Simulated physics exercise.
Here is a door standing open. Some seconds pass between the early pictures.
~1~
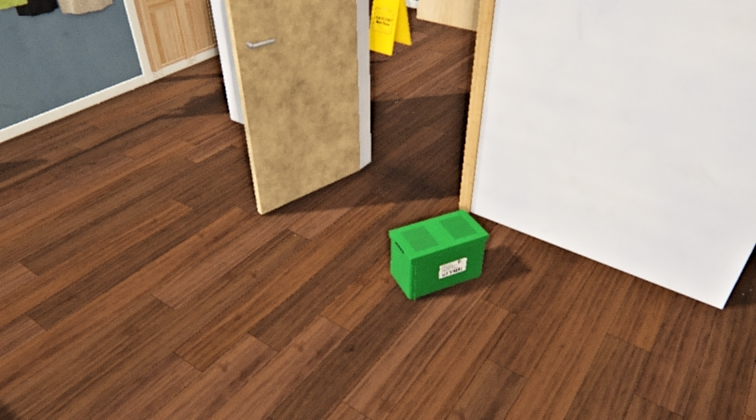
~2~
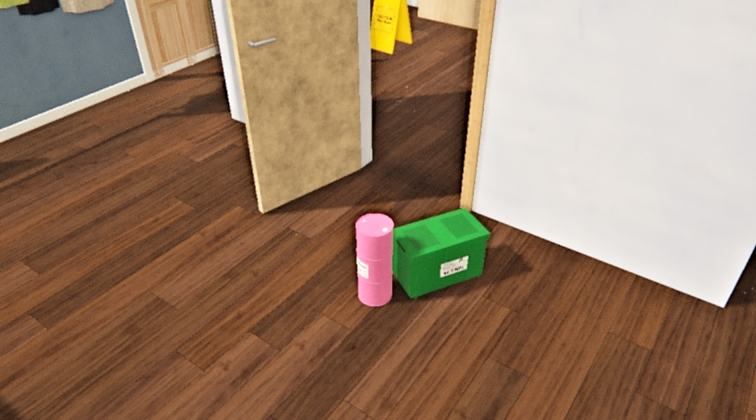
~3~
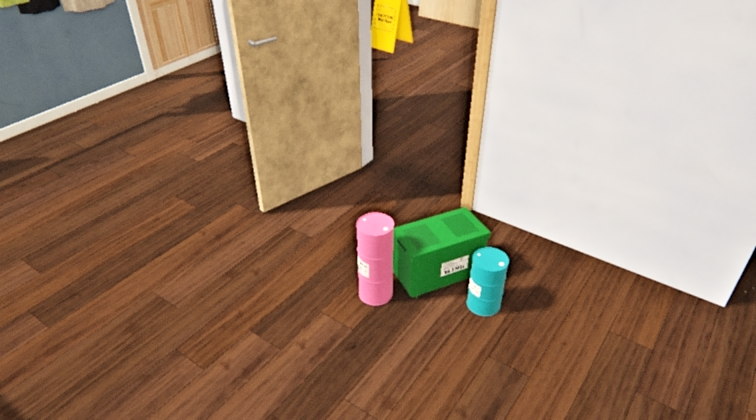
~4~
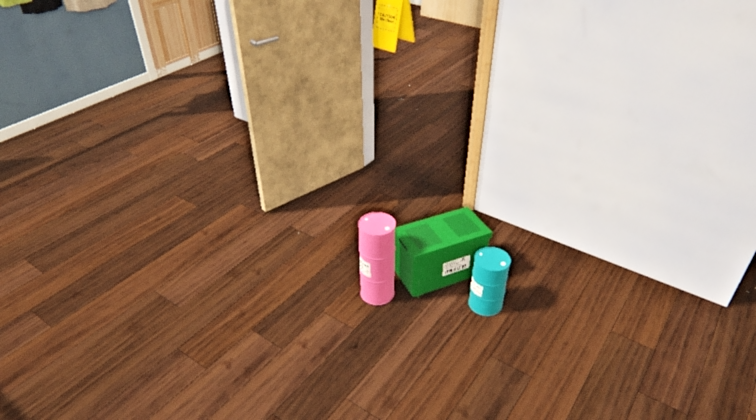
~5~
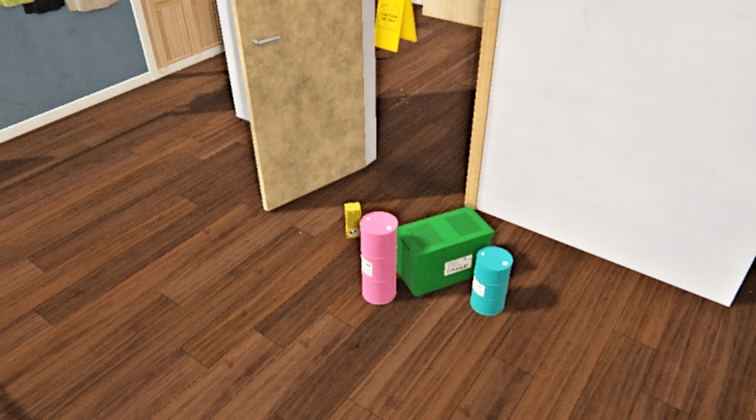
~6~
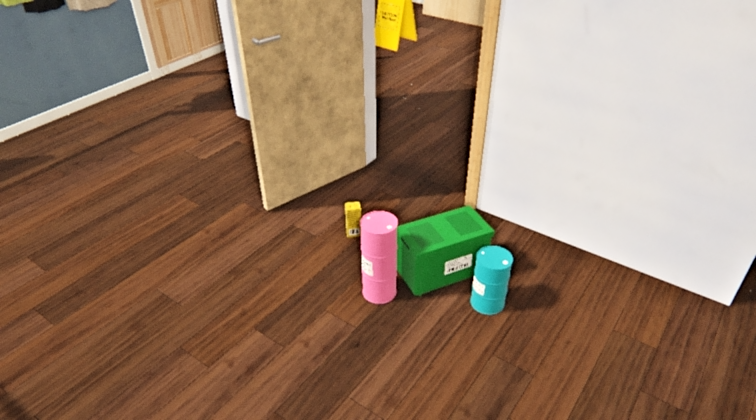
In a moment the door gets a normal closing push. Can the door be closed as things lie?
Outcome: The door shuts.
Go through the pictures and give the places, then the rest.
The first picture shows door wide open and still.
The second picture shows door wide open and still; green tote (438, 253).
The third picture shows door wide open and still; pink canister (376, 260); green tote (439, 252).
The fourth picture shows door wide open and still; turquoise canister (489, 282); pink canister (377, 260).
The fifth picture shows door wide open and still; green tote (443, 252); turquoise canister (491, 281).
The sixth picture shows door wide open and still; yellow carton (353, 220); pink canister (379, 258).
Then, 1.00 s after the last picture, door 73° open.
Then, 1.60 s after the last picture, door 46° open; yellow carton slid well along near (389, 221).
Then, 1.90 s after the last picture, door 33° open; yellow carton slid well along near (418, 217).
Then, 2.30 s after the last picture, door 16° open; yellow carton slid well along near (452, 208).
At rest, door 0° open; moved from the start, yellow carton; the other 3 in place. Seen from the same camera at the end, yellow carton near (458, 206).
